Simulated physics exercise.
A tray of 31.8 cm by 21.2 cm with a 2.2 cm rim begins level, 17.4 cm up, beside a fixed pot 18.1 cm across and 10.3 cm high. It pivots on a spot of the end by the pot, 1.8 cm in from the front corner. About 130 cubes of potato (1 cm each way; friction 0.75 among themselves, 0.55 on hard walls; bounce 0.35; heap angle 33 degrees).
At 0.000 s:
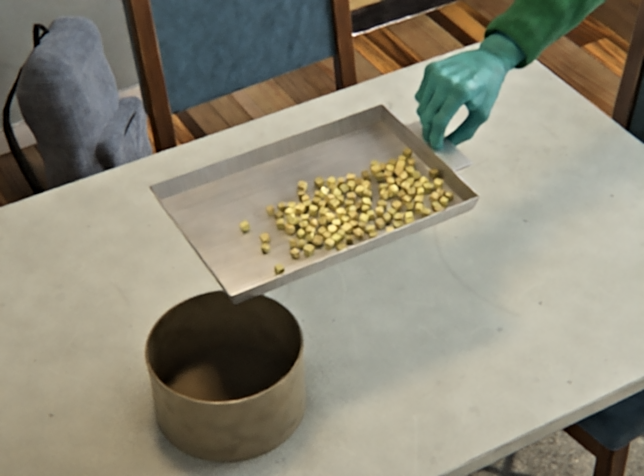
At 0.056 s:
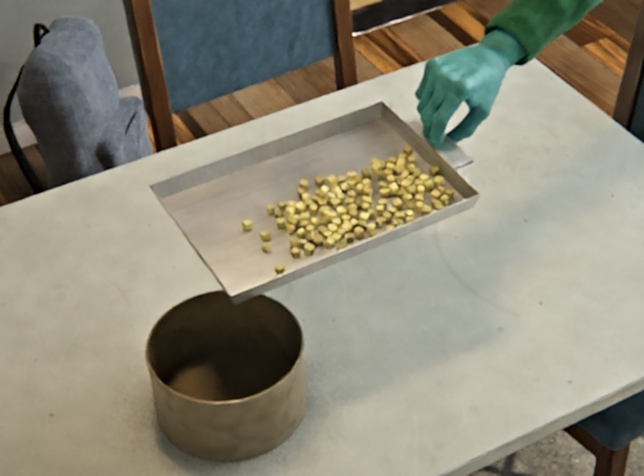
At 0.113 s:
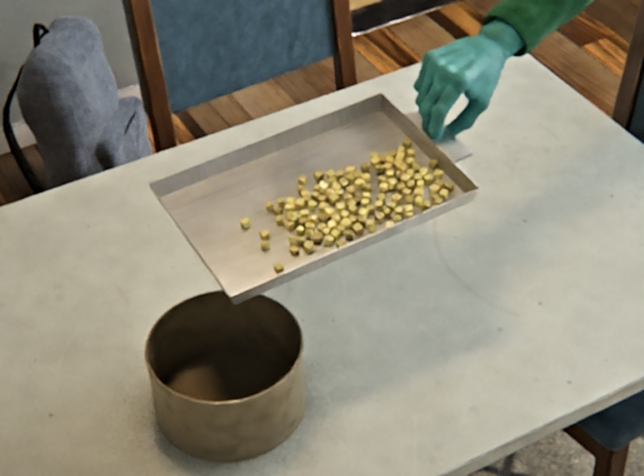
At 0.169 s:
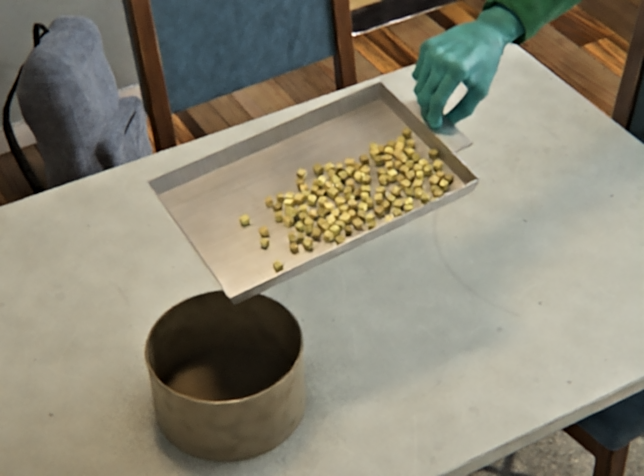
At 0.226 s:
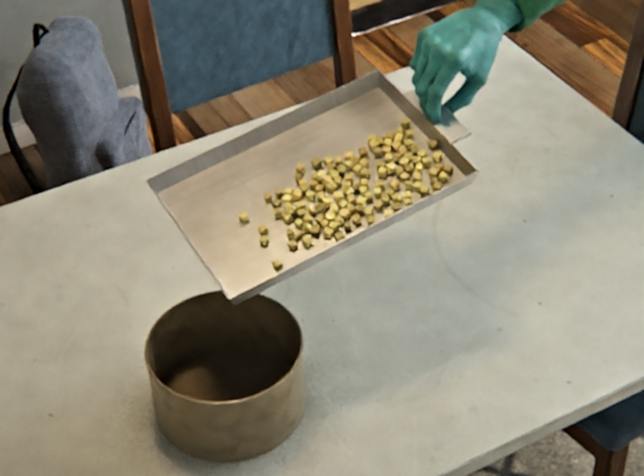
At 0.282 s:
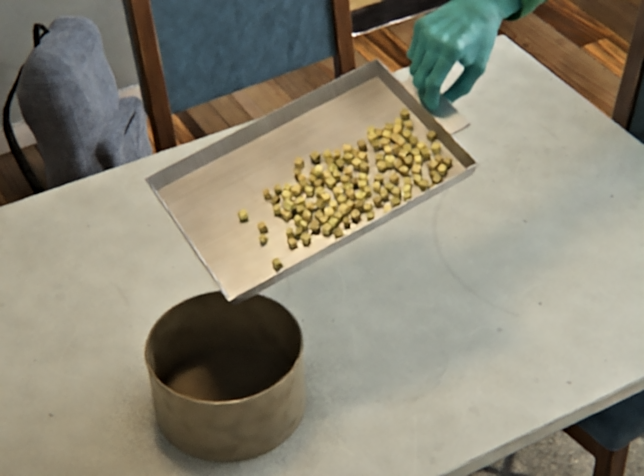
A shallow metal tray of small yellowish cubes, held at its far right end by a green-gloved hand, starts level and tilts gradually as the hand raises that end, its near left corner staying above a round pot.
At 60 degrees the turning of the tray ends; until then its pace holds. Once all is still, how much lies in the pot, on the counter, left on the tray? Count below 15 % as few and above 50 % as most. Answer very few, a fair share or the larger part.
Pot: A fair share, counter: Very few, tray: The larger part.
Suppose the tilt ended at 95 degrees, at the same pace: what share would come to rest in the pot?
Then about 95 per cent.
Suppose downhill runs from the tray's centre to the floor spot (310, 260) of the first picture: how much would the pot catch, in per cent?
Some 10 per cent.
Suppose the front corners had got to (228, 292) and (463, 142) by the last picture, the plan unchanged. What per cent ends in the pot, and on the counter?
Pot 30, counter 30.
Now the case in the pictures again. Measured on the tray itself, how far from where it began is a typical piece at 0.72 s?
About 1 cm.
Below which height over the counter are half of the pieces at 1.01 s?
Some 24 cm.
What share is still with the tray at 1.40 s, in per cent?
About 65 per cent.
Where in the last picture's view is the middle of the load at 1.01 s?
Near (258, 242).
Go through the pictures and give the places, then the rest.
Tray tilt 0 degrees, front corners at (233, 290) and (473, 195); middle of the pieces at (358, 206); pot at (224, 344), in the first frame.
Tray tilt 1 degrees, front corners at (234, 290) and (473, 193); middle of the pieces at (358, 204), in the second frame.
Tray tilt 3 degrees, front corners at (233, 290) and (473, 187); middle of the pieces at (357, 200), in the third frame.
Tray tilt 6 degrees, front corners at (232, 291) and (472, 178), lowest corner left front; middle of the pieces at (357, 193), in the fourth frame.
Tray tilt 9 degrees, front corners at (231, 292) and (471, 170), lowest corner left front; middle of the pieces at (356, 187), in the fifth frame.
Tray tilt 12 degrees, front corners at (231, 293) and (471, 162), lowest corner left front; middle of the pieces at (355, 182); pot at (224, 344). Its pace works out near 55 degrees a second, in the sixth frame.
After 0.72 s, tilt 35 degrees; the tray holds 100 %, the pot 0 %.
After 1.01 s, tilt 50 degrees; the tray holds 100 %, the pot 0 %.
After 1.40 s, tilt 60 degrees; the tray holds 65 %, the pot 30 %.
At rest (2.7 s), pot 40 %, counter 5 %, tray 60 %.
